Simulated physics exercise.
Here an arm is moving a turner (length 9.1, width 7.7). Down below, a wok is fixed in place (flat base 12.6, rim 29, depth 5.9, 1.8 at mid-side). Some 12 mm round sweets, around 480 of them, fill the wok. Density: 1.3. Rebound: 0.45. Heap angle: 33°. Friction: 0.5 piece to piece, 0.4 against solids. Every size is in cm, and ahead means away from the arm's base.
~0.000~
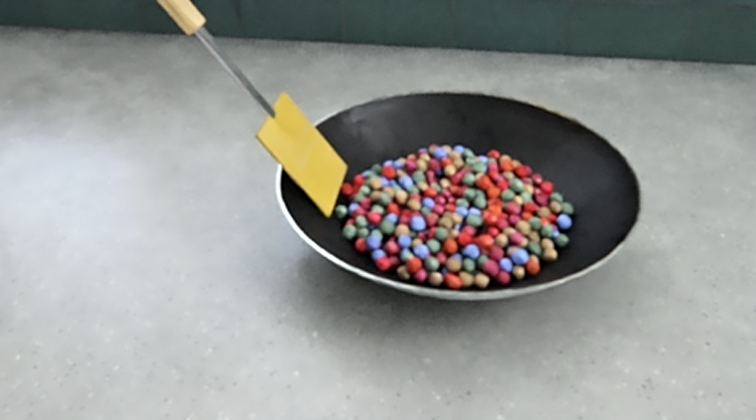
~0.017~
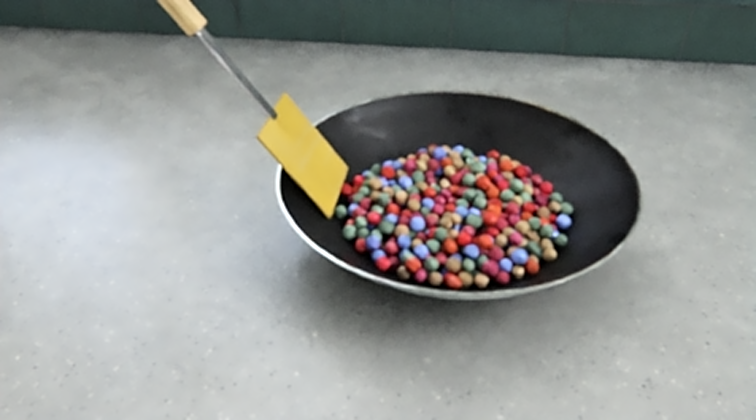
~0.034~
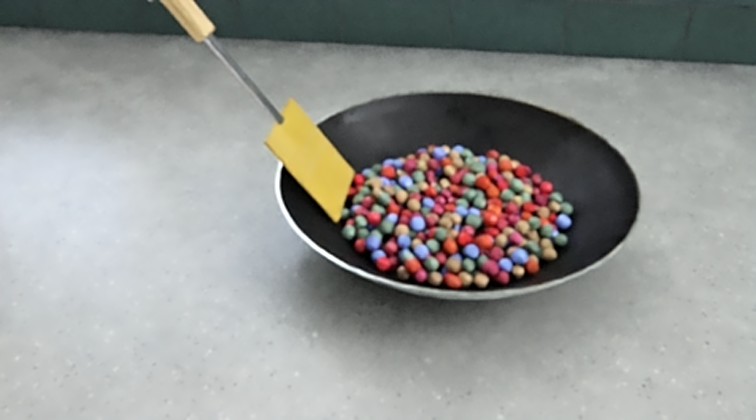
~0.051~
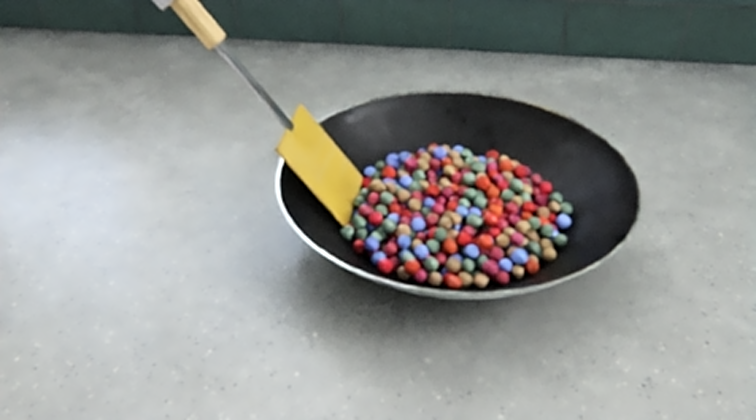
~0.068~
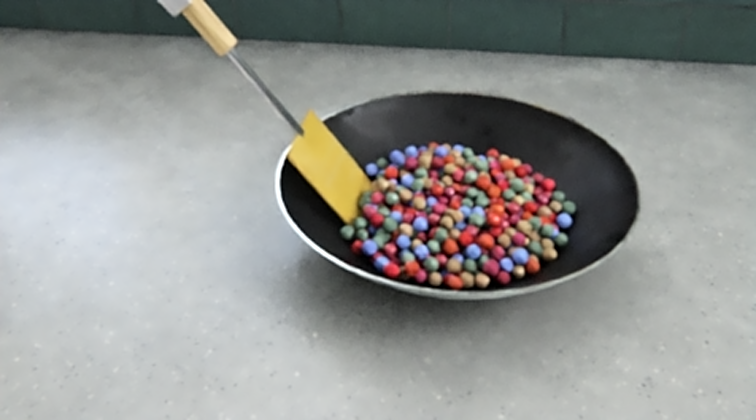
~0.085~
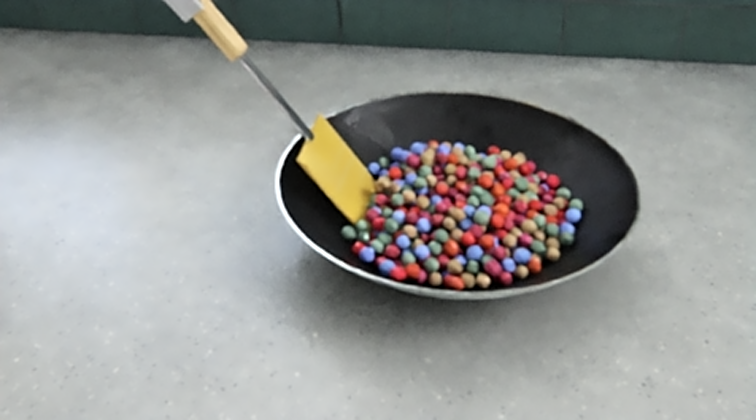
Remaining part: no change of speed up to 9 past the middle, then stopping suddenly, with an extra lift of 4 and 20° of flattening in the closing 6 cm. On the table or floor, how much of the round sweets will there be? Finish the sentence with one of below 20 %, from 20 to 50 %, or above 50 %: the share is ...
The share is below 20 %.
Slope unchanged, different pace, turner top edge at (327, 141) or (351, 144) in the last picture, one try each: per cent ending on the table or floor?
Around 20 per cent, then around 25 per cent.
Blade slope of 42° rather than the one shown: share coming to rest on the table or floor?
Some 5 in a hundred.
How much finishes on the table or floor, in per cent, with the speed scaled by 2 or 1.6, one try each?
I'd say near 30 and then near 20 per cent.
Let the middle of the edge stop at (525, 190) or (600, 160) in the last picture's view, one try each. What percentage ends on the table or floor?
First try about 0 percent, second about 25 percent.
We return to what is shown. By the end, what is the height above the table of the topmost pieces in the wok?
7.0 cm.
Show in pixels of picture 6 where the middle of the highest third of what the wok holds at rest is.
The centre sits at about (566, 200).
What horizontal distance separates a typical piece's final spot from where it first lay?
I'd estimate close to 4 centimetres.
After 0.20 s, sloping 54°, highest piece 5 above the table; 485 in the wok.
After 0.32 s, sloping 47°, highest piece 7 above the table; 485 in the wok.
After 0.58 s, sloping 34°, highest piece 7 above the table; 454 in the wok, 25 on the table or floor, 6 on the blade or in flight.
After 1.63 s, sloping 34°, highest piece 6 above the table; 454 in the wok, 31 on the table or floor.
In the end, 454 in the wok, 31 on the table or floor. That is 6 % on the table or floor.
